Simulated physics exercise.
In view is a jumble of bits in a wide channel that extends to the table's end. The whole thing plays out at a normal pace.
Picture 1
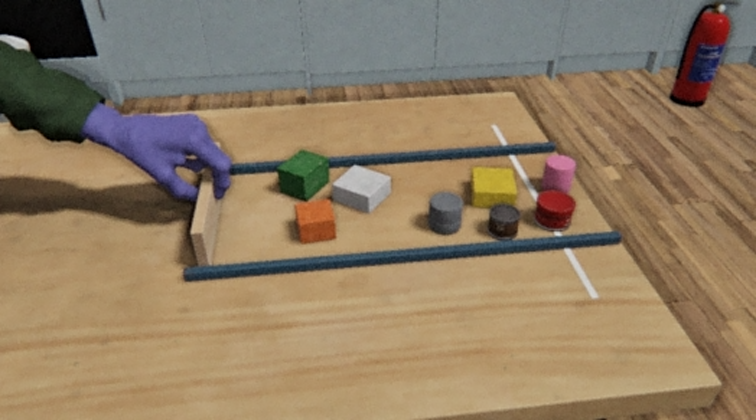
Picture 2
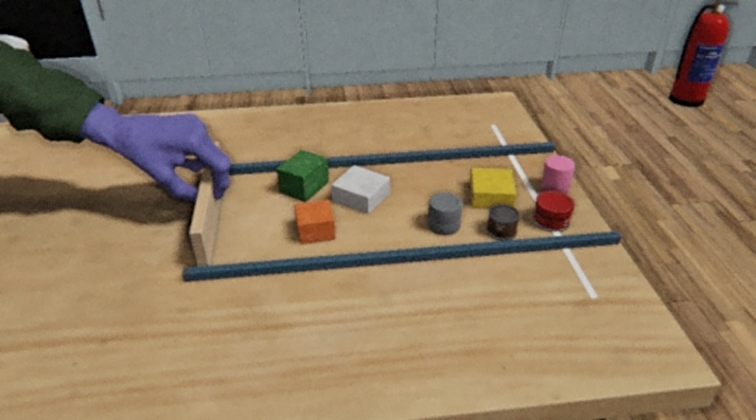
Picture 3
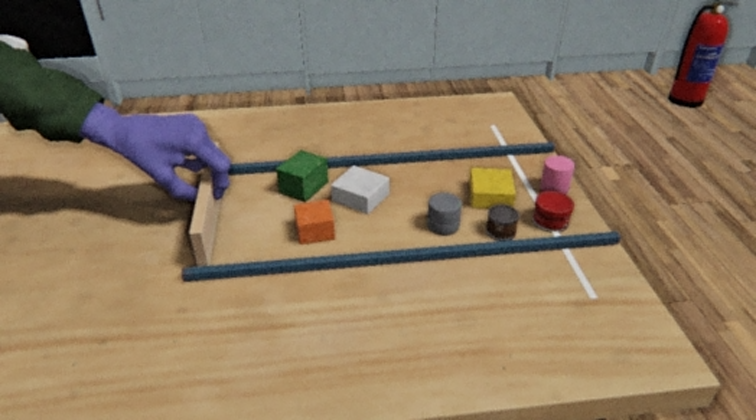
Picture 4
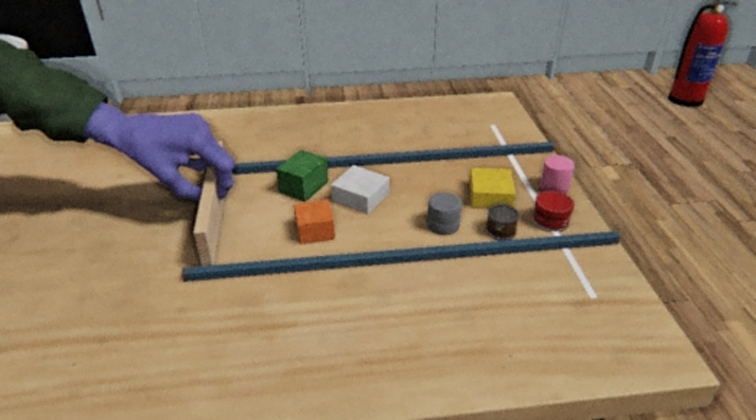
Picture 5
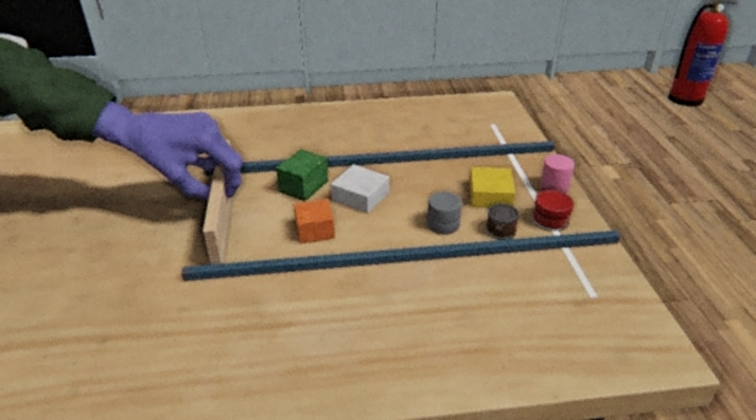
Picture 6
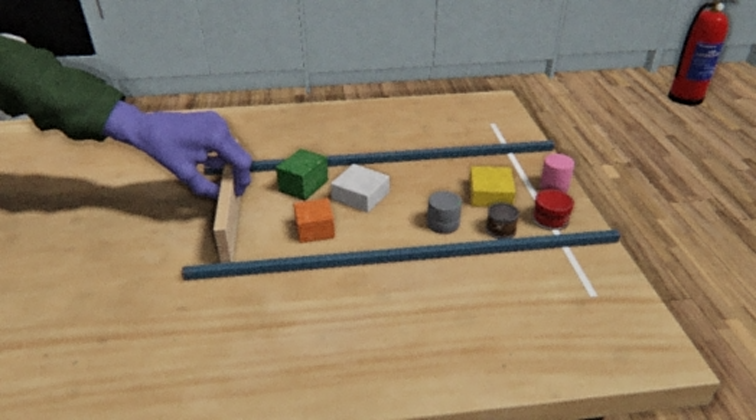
A gloved purple hand holding a small wooden board upright stays nearly still, then slides it slightly right between two blue rails, while the coloured blocks and round pieces scattered ahead of it on the wooden table remain in place.
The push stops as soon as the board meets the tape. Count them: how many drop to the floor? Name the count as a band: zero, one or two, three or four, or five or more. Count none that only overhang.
The count falls in the three or four band.
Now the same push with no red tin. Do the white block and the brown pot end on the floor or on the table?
Looking at the two, the white block stays up top and the brown pot stays up top.
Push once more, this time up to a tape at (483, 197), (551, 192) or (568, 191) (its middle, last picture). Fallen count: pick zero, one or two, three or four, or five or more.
Taking the tapes one at a time, the count is 1 or 2, then more than four, then more than four.
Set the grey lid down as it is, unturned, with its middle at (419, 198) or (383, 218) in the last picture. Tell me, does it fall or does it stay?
Well, the first time it hangs in there and the second time it hangs in there.
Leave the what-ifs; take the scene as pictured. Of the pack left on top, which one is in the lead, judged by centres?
It's the grey lid.
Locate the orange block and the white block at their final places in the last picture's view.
Going in order: First (562, 202), then (567, 178).
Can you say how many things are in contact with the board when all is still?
In contact: 3.
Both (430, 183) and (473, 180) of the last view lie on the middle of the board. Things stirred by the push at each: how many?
Tally: First 6; then 8.
A little later, none off yet; pink lid at rest near (557, 174); red tin at rest near (553, 210); yellow block at rest near (492, 186).
Next, none off yet; pink lid moving near (565, 174); red tin at rest near (553, 210); yellow block shifted about its own width near (530, 184).
When it is over, the number that fall off is three or four; down, yellow block, red tin and pink lid.
